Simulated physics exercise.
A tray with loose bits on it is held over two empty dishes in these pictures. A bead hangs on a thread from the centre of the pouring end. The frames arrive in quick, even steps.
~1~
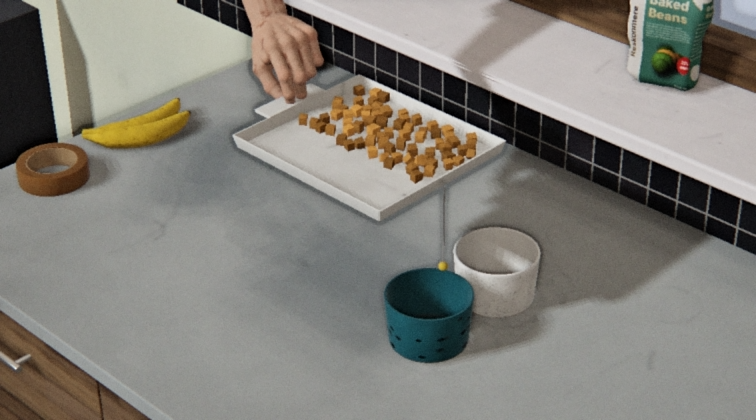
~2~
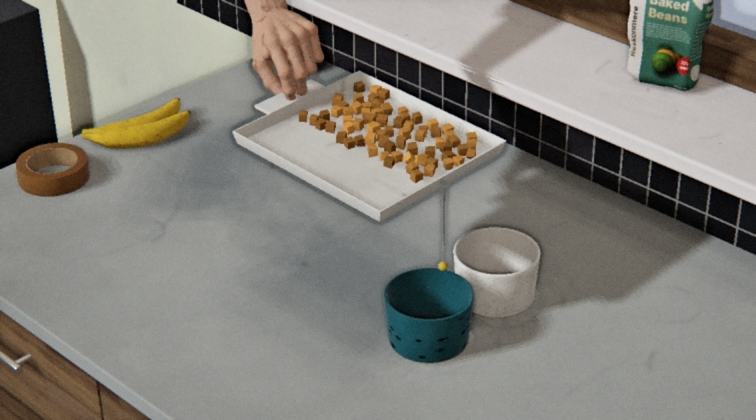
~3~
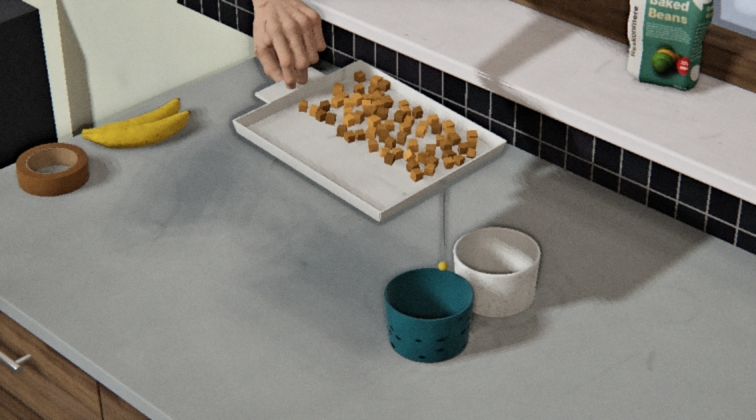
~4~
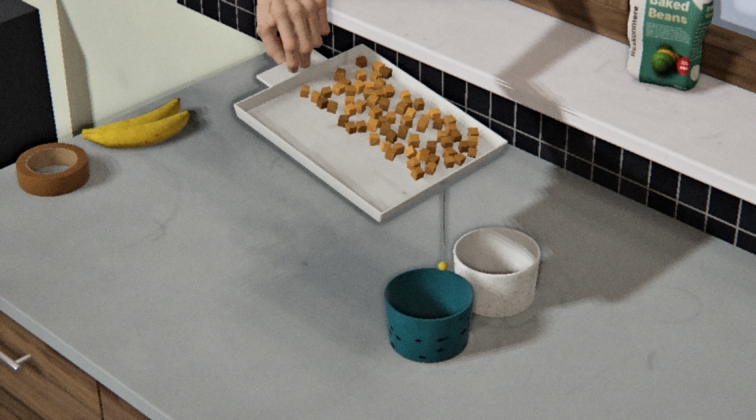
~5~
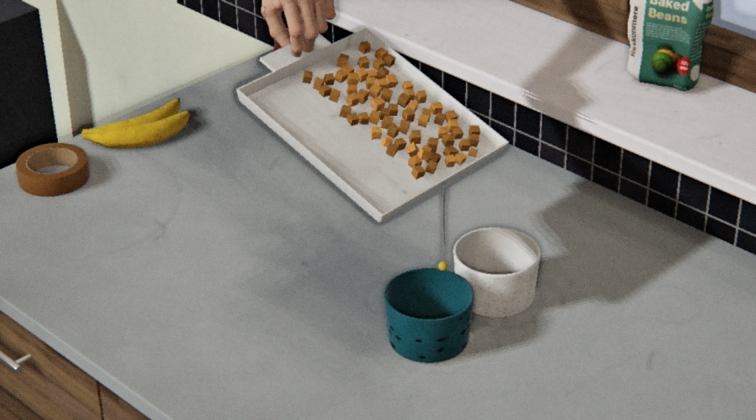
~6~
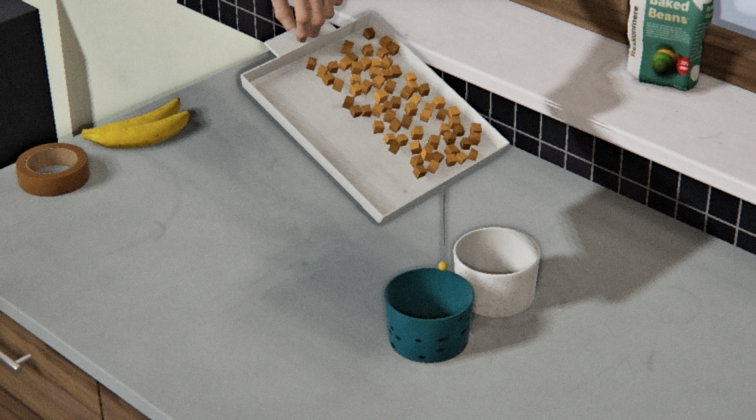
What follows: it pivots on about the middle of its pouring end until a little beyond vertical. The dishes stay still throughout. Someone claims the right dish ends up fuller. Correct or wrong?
Wrong - the left dish ends fuller.
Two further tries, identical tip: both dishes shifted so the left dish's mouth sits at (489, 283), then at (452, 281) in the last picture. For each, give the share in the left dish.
You'd get 30 in a hundred first and 10 in a hundred after that.
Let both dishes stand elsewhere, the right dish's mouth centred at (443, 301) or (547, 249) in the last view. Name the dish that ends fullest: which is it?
Well, the first try goes to the rightward dish and the second to the leftward dish.
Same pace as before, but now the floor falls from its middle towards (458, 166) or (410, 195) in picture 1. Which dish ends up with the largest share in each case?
First case: The dish at right. Second case: The dish at left.
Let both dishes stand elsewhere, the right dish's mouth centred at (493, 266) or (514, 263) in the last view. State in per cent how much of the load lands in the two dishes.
Estimates in order: 50 percent, 50 percent.
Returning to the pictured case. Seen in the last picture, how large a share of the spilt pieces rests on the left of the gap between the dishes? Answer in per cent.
I'd put it at around 20 per cent.
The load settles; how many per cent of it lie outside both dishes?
Close to 70 percent, I reckon.
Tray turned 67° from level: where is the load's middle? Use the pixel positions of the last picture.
I'd mark the middle close to (454, 151).
Soon after the last picture, tray tipped steeply; nearly all on the tray; a stray few in the air.
A little later, tray tipped past a quarter turn; most on the tray; a small part in the left dish; a small part outside both; a small part in the air.
Later still, tray tipped past a quarter turn; about a quarter in the left dish; a small part in the right dish; about two thirds outside both.
At rest, tray tipped past a quarter turn; about a quarter in the left dish; a small part in the right dish; about two thirds outside both.
